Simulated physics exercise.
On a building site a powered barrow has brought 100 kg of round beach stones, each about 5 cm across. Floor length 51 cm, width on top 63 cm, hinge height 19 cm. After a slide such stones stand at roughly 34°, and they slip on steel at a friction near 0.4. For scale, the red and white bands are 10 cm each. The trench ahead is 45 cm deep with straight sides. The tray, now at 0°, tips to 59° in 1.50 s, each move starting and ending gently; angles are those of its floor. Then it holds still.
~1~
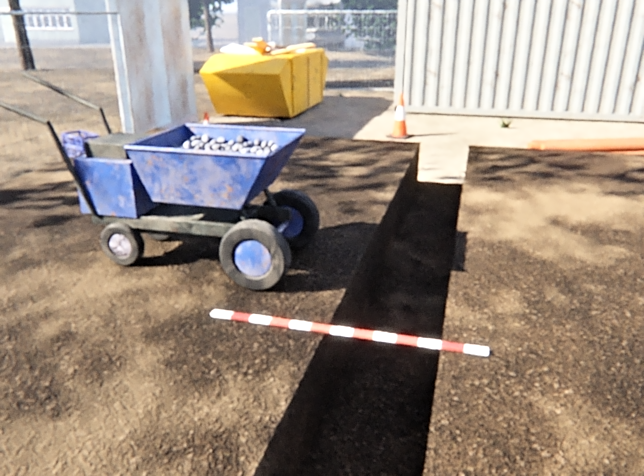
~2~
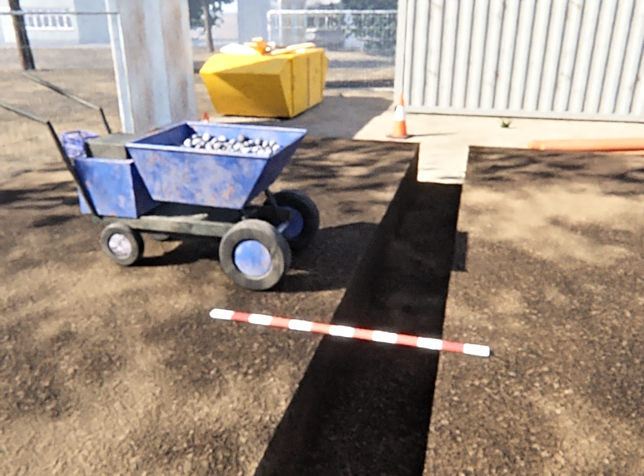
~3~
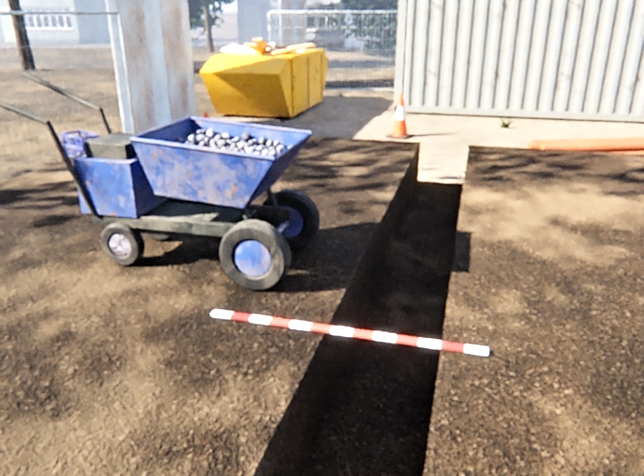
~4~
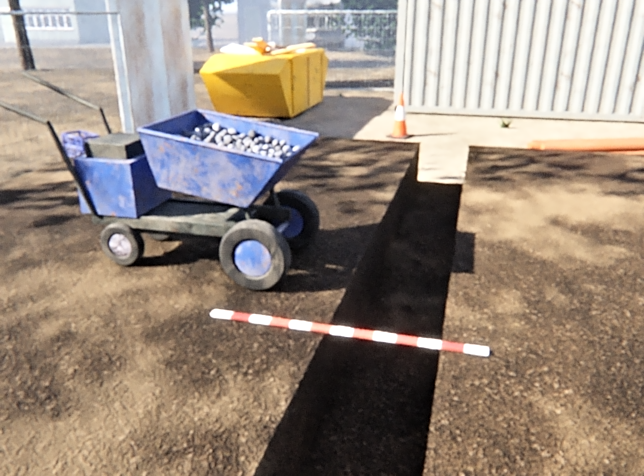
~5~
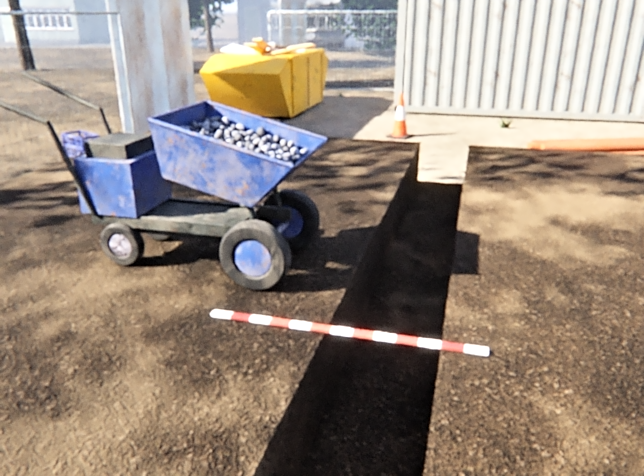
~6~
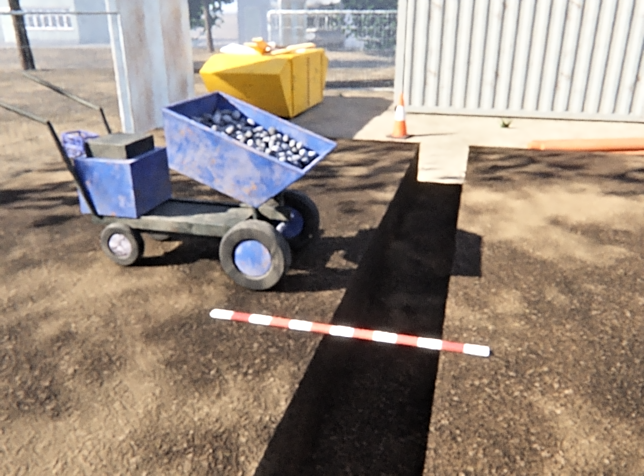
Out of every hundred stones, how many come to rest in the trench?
Close to 57 in a hundred.
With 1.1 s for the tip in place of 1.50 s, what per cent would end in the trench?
In that case some 60 per cent.
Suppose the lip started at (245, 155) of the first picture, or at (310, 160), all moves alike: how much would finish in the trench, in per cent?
About 55 and 45 per cent.
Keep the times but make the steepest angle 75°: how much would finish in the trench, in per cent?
It would be near 100 per cent.
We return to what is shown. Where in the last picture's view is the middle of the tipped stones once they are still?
Their middle is at about (406, 349).
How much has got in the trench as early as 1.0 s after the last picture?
Some 15 per cent.
Then, 0.5 s after the last picture the floor is at 50°, 100 % in the tray; the foremost stones are at (338, 196).
Then, 1.0 s after the last picture the floor is at 59°, 84 % in the tray, 16 % in the trench; the foremost stones are at (422, 327).
Then, 1.4 s after the last picture the floor is at 59°, 65 % in the tray, 35 % in the trench; the foremost stones are at (439, 354).
Then, 3.3 s after the last picture the floor is at 59°, 43 % in the tray, 57 % in the trench; the foremost stones are at (439, 352).
